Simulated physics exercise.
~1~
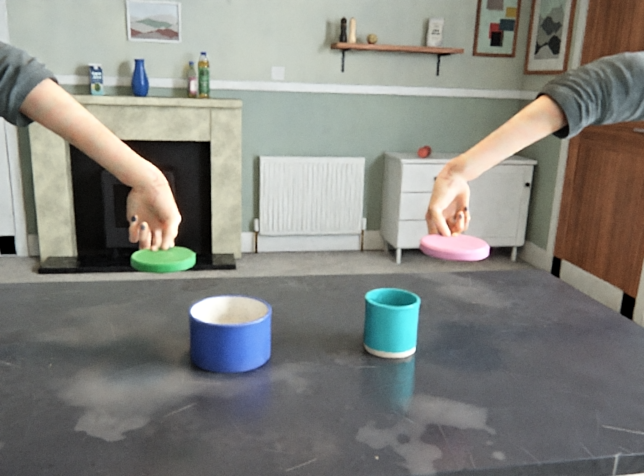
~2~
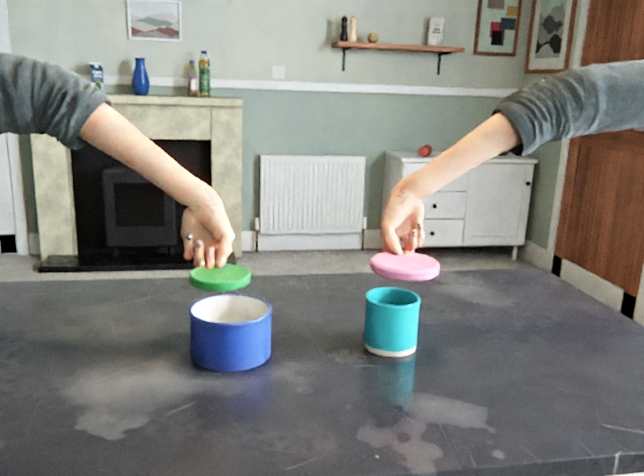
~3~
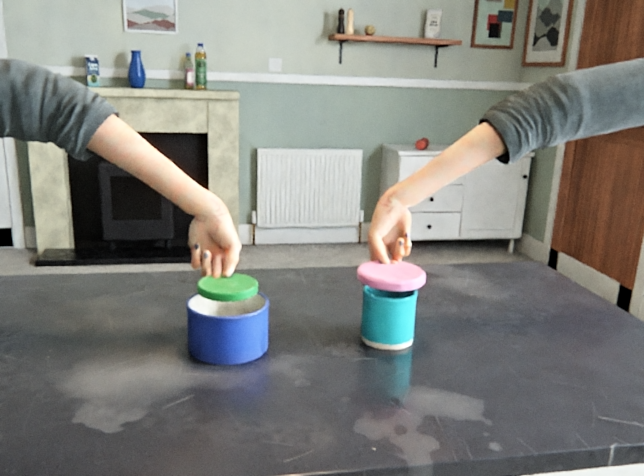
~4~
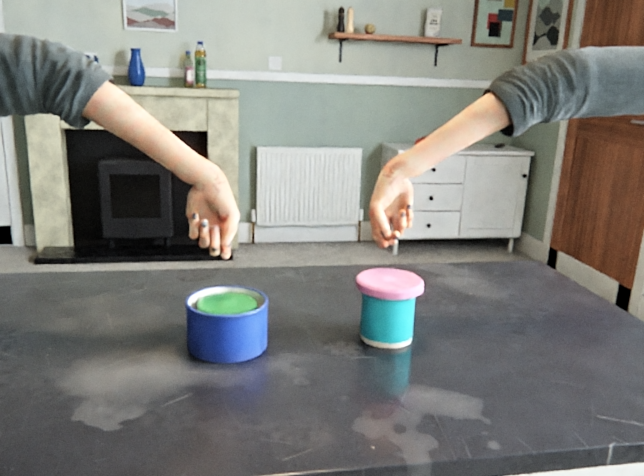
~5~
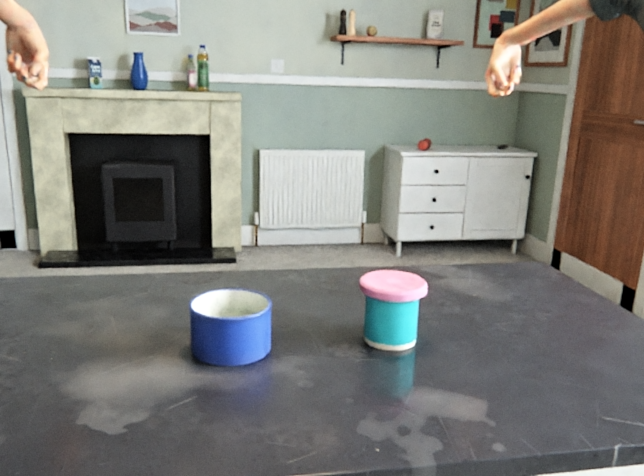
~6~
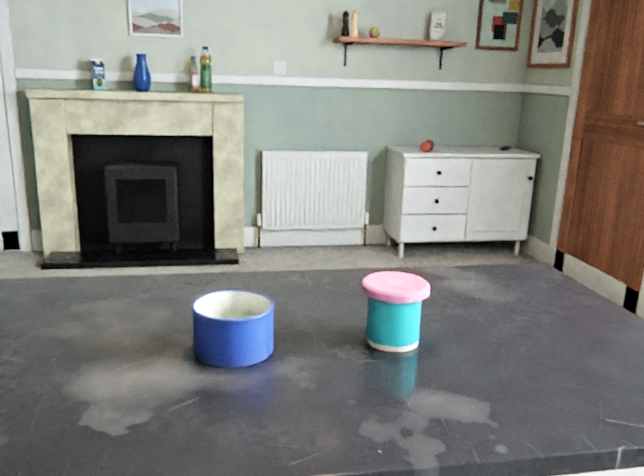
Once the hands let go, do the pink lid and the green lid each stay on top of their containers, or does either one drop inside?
The pink lid stays on the rim and covers the teal jar, but the green lid drops inside the blue pot.
